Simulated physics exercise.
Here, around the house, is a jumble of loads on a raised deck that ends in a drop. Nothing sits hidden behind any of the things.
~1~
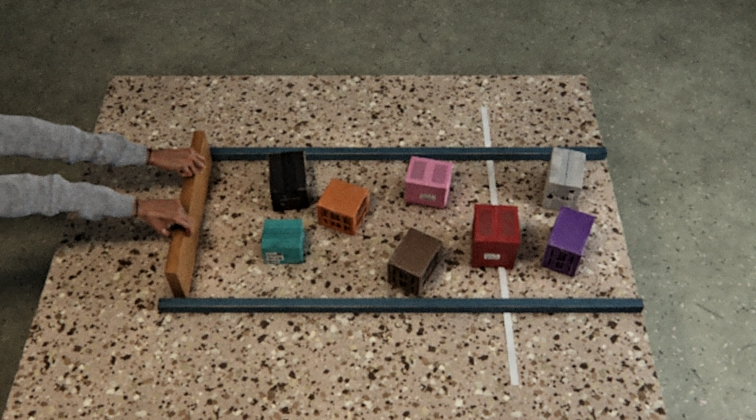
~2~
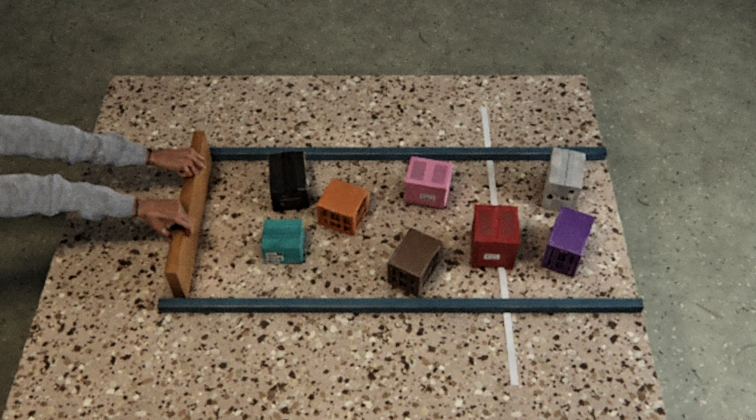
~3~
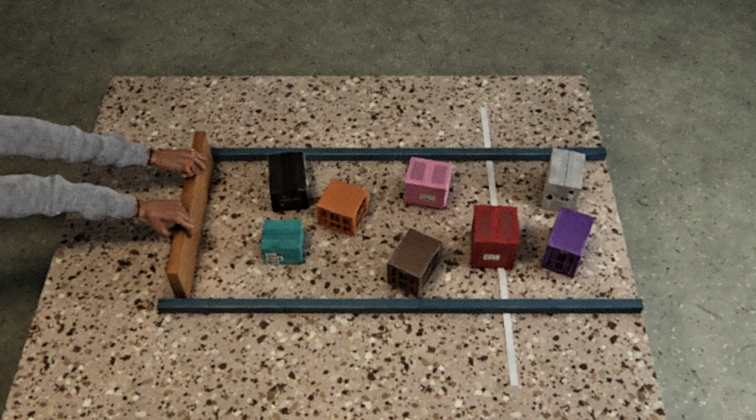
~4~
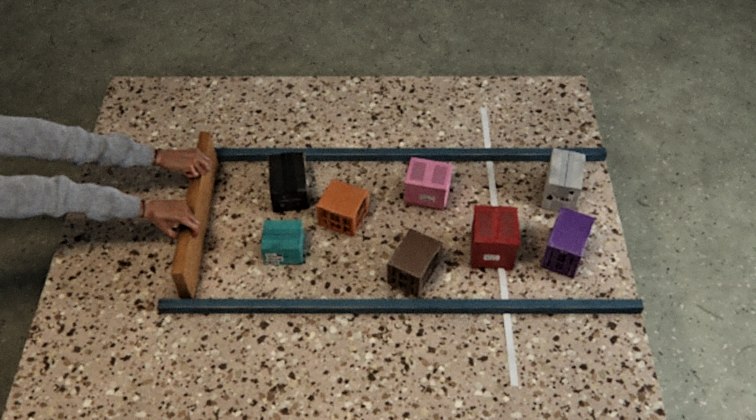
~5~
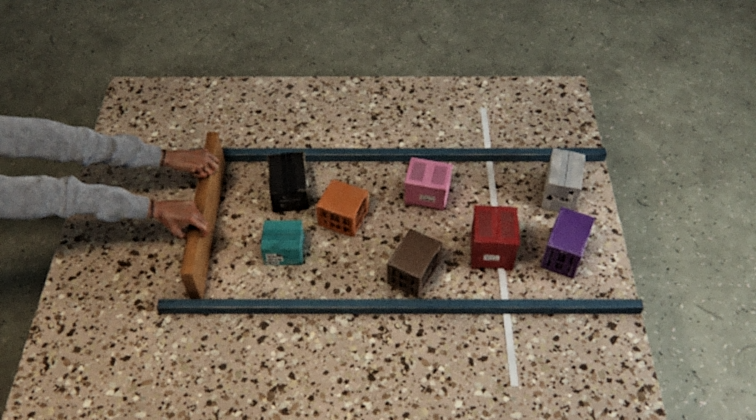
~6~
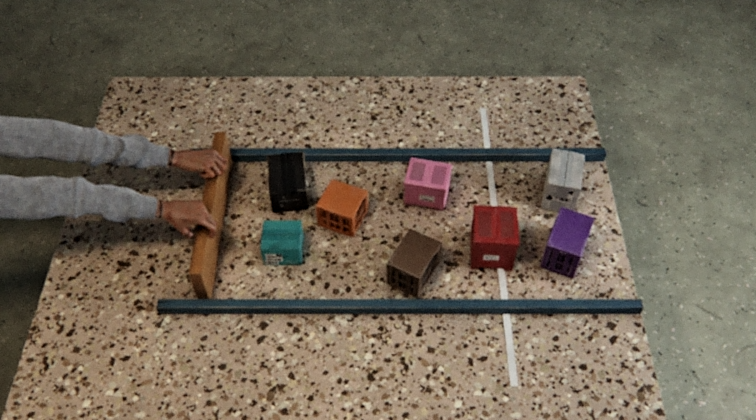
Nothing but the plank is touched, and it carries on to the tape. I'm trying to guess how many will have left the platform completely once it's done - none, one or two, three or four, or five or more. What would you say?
I would say none leave it.
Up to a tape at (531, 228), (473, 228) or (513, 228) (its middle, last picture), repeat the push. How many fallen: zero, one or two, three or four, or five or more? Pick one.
Taking the three places in turn: 1 or 2, none at all, none at all.
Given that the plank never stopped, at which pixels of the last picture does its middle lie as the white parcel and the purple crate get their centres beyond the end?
Near (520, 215) in the first case, near (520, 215) in the other.
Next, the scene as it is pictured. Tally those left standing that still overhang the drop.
Things overhanging at the end: 1.
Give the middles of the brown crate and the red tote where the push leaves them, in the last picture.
The brown crate comes to rest at (530, 280), and the red tote comes to rest at (571, 248).
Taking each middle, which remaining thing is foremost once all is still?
It's the purple crate that ends nearest.
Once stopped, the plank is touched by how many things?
Contact count: 3.
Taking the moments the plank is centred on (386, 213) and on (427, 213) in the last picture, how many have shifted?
First position 5; second position 6.
Soon after, none off yet; white parcel at rest near (563, 181); purple crate at rest near (567, 243); red tote at rest near (493, 238).
Then, none off yet; white parcel at rest near (563, 181); purple crate moving near (571, 245); red tote moved about its own width near (527, 244).
At rest, the number that fall off is zero.
